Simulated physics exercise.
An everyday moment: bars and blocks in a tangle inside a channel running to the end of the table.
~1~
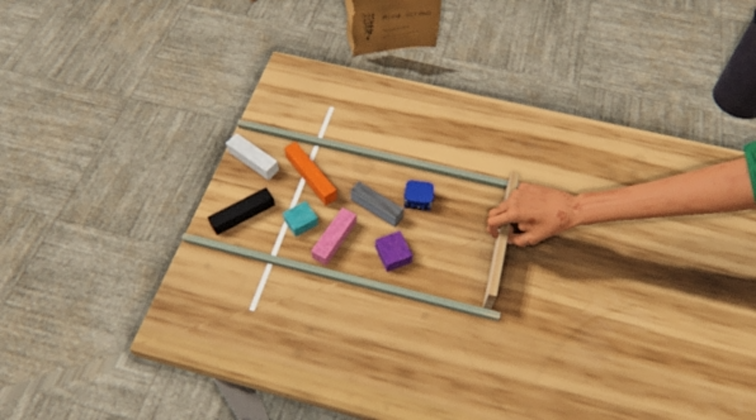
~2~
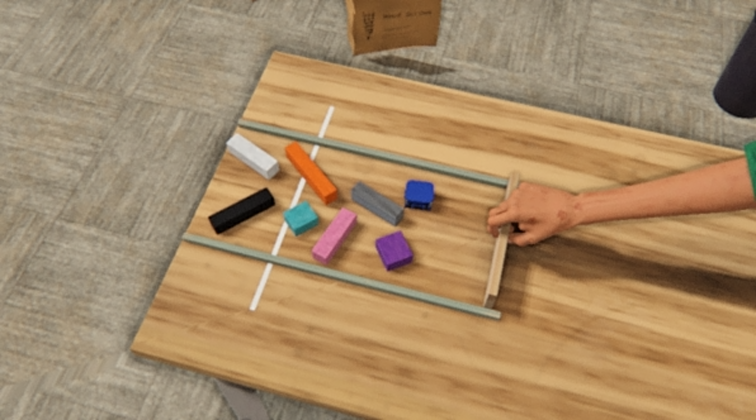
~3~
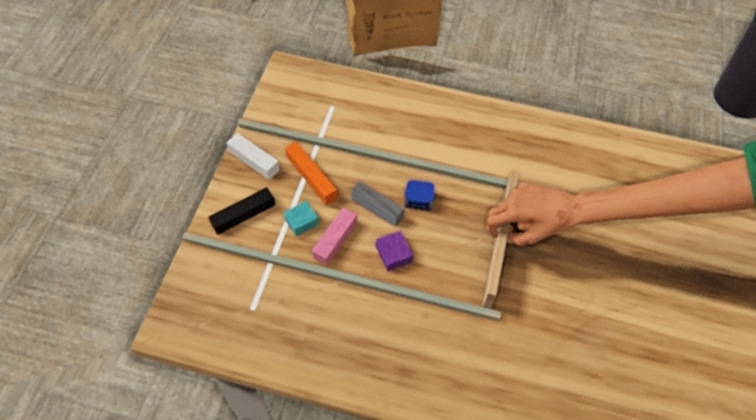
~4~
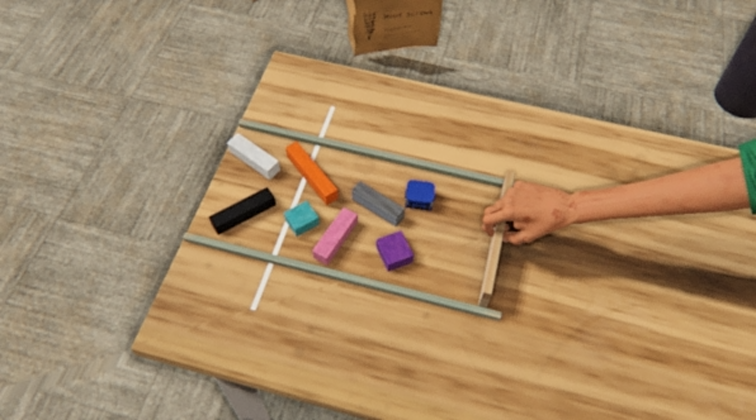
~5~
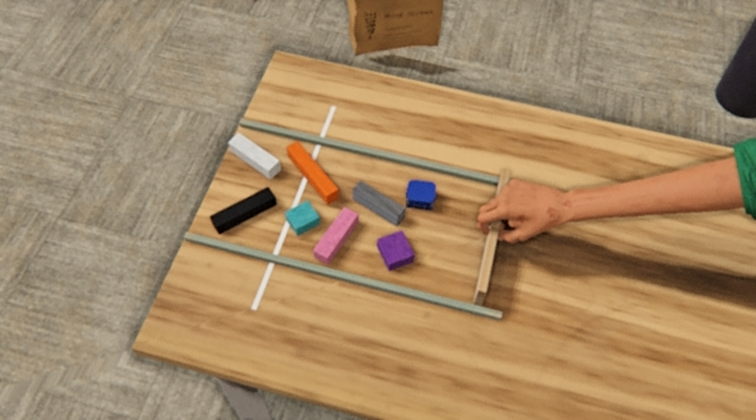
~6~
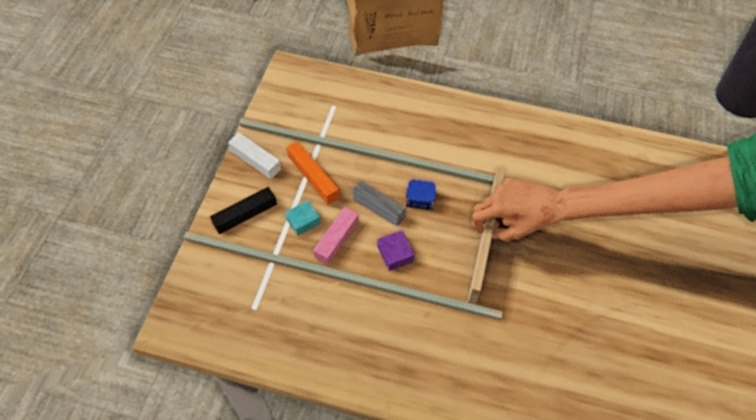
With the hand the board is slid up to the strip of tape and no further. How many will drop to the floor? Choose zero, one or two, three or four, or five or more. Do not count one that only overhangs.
Zero.
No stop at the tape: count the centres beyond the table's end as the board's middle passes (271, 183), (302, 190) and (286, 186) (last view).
Taking the places in turn, the counts are 1, 0 and 0.
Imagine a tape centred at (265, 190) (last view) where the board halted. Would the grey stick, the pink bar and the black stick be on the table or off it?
Lab note - grey stick not toppled, pink bar not toppled, black stick toppled.
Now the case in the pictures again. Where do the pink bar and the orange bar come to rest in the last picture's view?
In the last picture the pink bar sits around (252, 216) and the orange bar around (270, 170).
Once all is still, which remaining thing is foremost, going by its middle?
The black stick finishes closest.
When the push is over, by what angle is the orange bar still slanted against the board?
About 35°.
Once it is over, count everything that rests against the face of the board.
In total, 3.
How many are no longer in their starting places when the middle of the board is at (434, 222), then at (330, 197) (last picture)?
In order, the tallies are 0 and 7.
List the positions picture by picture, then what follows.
In the first picture, white bar (253, 157); black stick (242, 211); orange bar (310, 173); board (502, 239); tape (296, 199).
In the second picture, black stick (242, 211); board (502, 239).
In the third picture, orange bar (311, 173); turquoise block (301, 219).
In the fourth picture, white bar (254, 156); purple block (395, 251).
In the fifth picture, black stick (244, 210); blue case (421, 195).
In the sixth picture, white bar (255, 156); black stick (244, 210); orange bar (312, 172); board (487, 234); tape (298, 198).
Soon after, none off yet; white bar at rest near (255, 156); black stick at rest near (244, 210); orange bar at rest near (312, 172).
After that, none off yet; white bar at rest near (255, 156); black stick at rest near (244, 210); orange bar moving near (310, 174).
In the end, the number that fall off is zero.
